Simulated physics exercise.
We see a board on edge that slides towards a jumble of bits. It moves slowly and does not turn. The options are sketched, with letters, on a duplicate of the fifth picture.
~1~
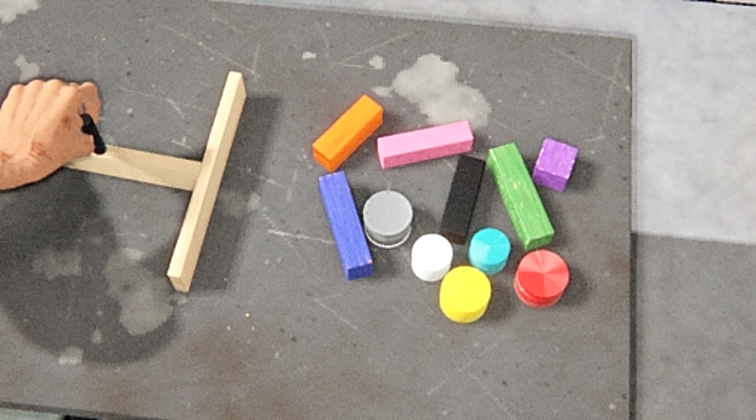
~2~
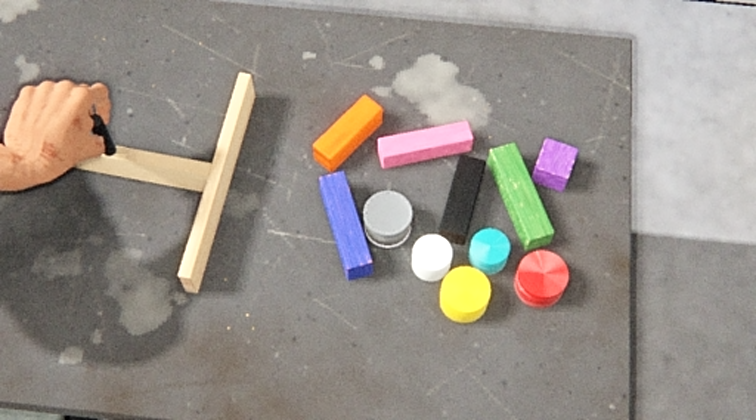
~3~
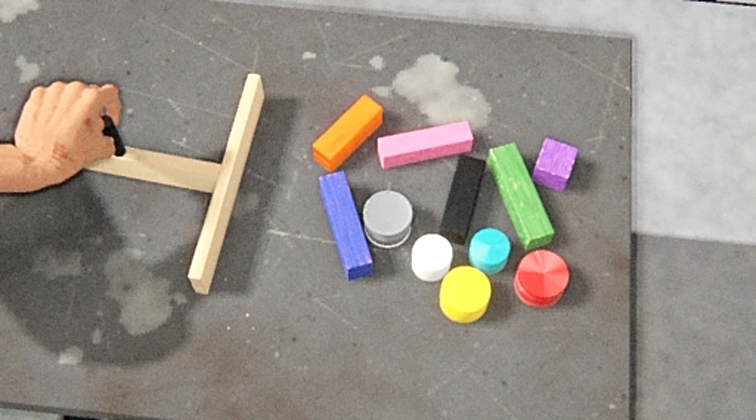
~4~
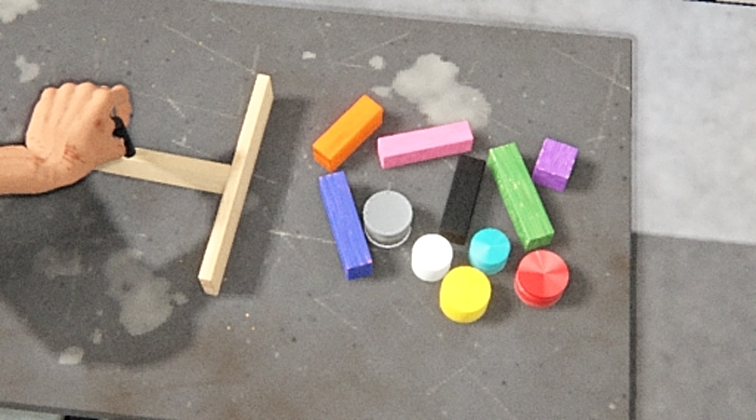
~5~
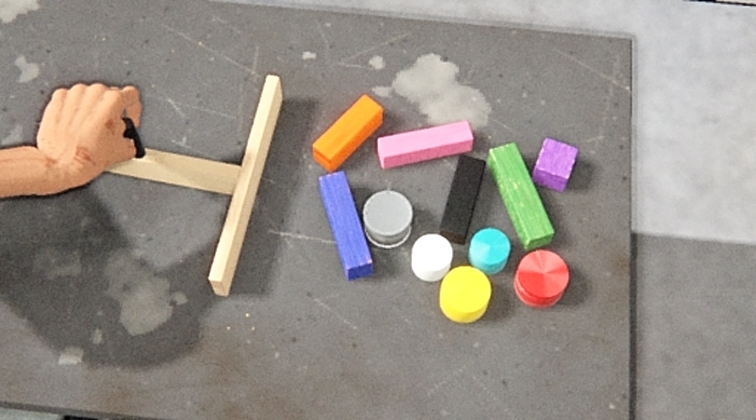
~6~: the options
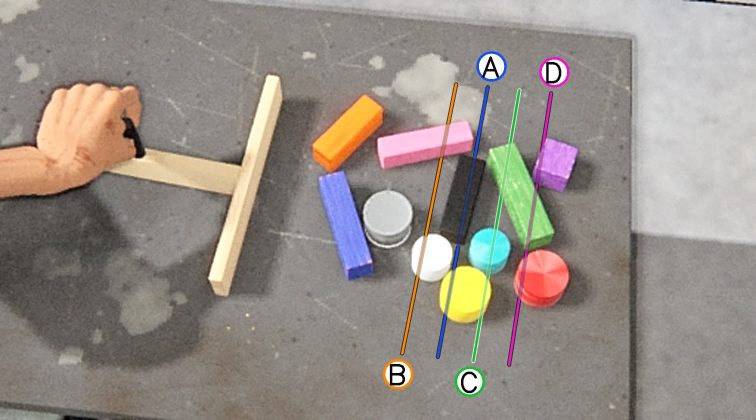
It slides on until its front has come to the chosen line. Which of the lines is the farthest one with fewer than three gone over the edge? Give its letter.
D.
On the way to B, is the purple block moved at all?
By then, no.
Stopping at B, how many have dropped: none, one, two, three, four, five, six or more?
By then, none.
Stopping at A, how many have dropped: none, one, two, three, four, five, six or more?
The count is none.
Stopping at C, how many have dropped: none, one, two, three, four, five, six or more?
The count is none.
On the copy, A at (464, 214); B at (431, 211); C at (498, 218); D at (531, 221).
On D. First, board (348, 183); orange stick (382, 135); pink bar (440, 145).
Then, board (451, 193); red tin (564, 294); purple block (567, 160).
Finally, board (532, 201); green bar (629, 203); purple block (627, 147); none fallen.
By contrast, A is within the limit but short; B is within the limit but short; C is within the limit but short.
